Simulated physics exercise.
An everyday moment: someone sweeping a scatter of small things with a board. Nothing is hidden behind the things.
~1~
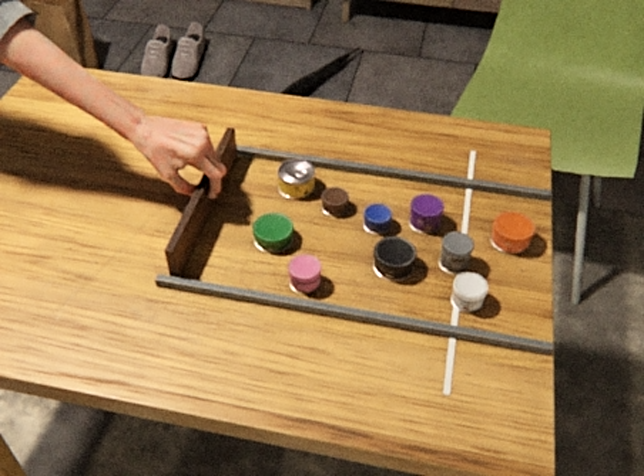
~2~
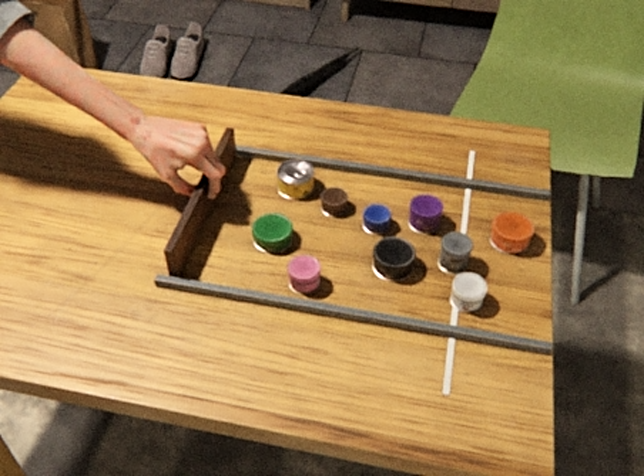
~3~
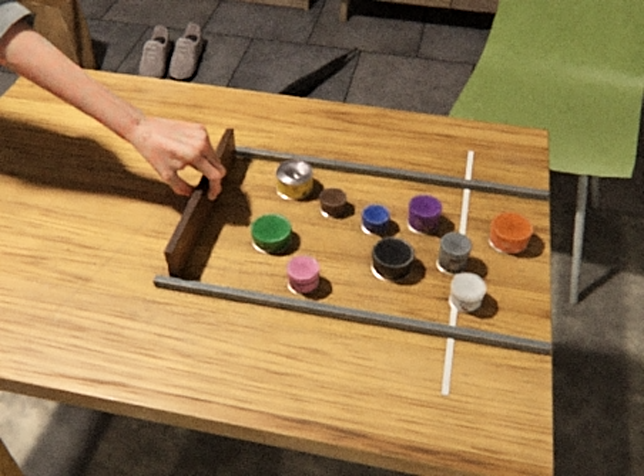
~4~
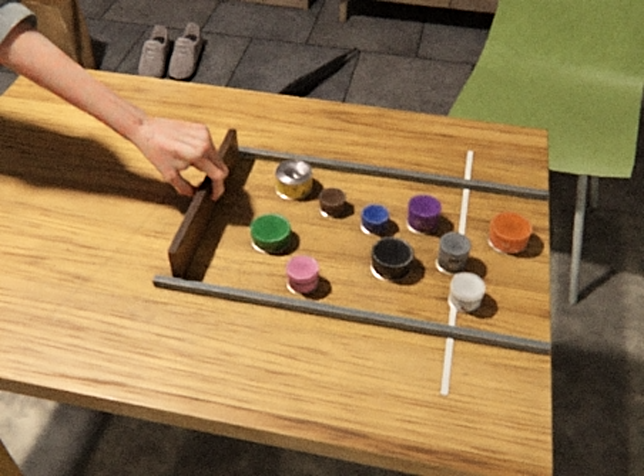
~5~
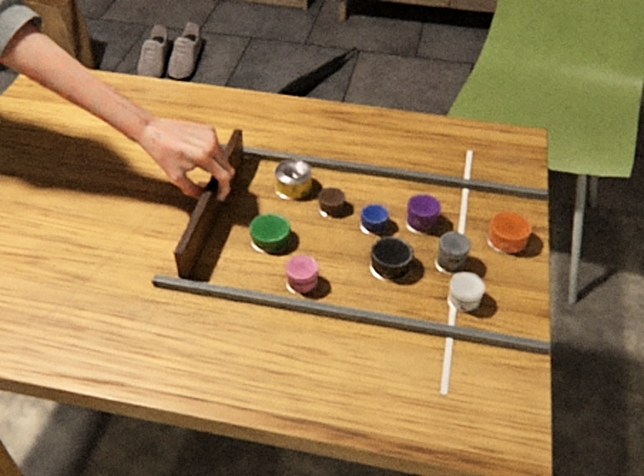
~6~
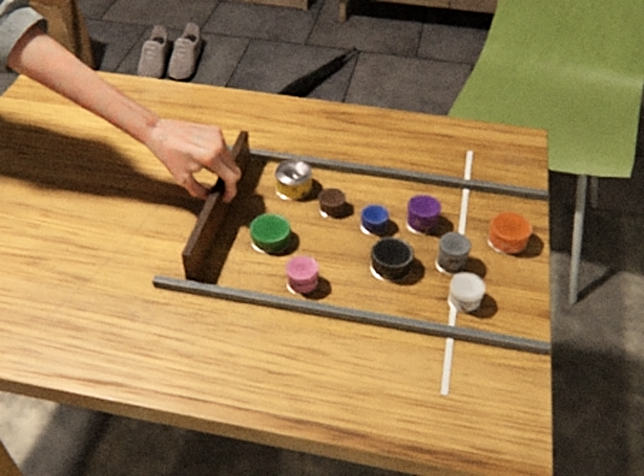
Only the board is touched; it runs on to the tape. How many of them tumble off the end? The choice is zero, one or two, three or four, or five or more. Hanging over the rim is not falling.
Here the number that fall off is zero.
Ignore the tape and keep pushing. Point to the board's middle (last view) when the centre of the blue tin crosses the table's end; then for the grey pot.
About (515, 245), and (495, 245) for the other.
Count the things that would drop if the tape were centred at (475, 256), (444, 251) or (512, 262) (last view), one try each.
Try by try, 0, 0 and 5.
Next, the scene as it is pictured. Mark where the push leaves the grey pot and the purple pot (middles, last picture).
The grey pot stops around (517, 263); the purple pot around (506, 224).
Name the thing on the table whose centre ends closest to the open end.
It is the orange tin.
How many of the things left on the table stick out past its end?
Overhanging: 1.
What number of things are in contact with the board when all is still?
4 of them.
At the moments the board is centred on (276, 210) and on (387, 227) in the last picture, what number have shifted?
By then 2, and 9.
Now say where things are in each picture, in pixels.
The first frame shows orange tin (512, 233); white pot (469, 293); grey pot (456, 253); board (205, 198); tape (462, 253).
The second frame shows white pot (468, 293); blue tin (377, 220).
The third frame shows grey pot (454, 254); green pot (272, 234).
The fourth frame shows orange tin (510, 233); pink pot (303, 275).
The fifth frame shows white pot (466, 293); board (213, 200).
The sixth frame shows orange tin (509, 233); white pot (466, 294); grey pot (453, 254); board (220, 202); tape (459, 254).
Soon after, none off yet; orange tin at rest near (509, 233); white pot at rest near (466, 294); grey pot at rest near (453, 254).
Then, none off yet; orange tin at rest near (509, 233); white pot moved about its own width near (492, 310); grey pot moved about its own width near (474, 257).
At rest, the number that fall off is zero.
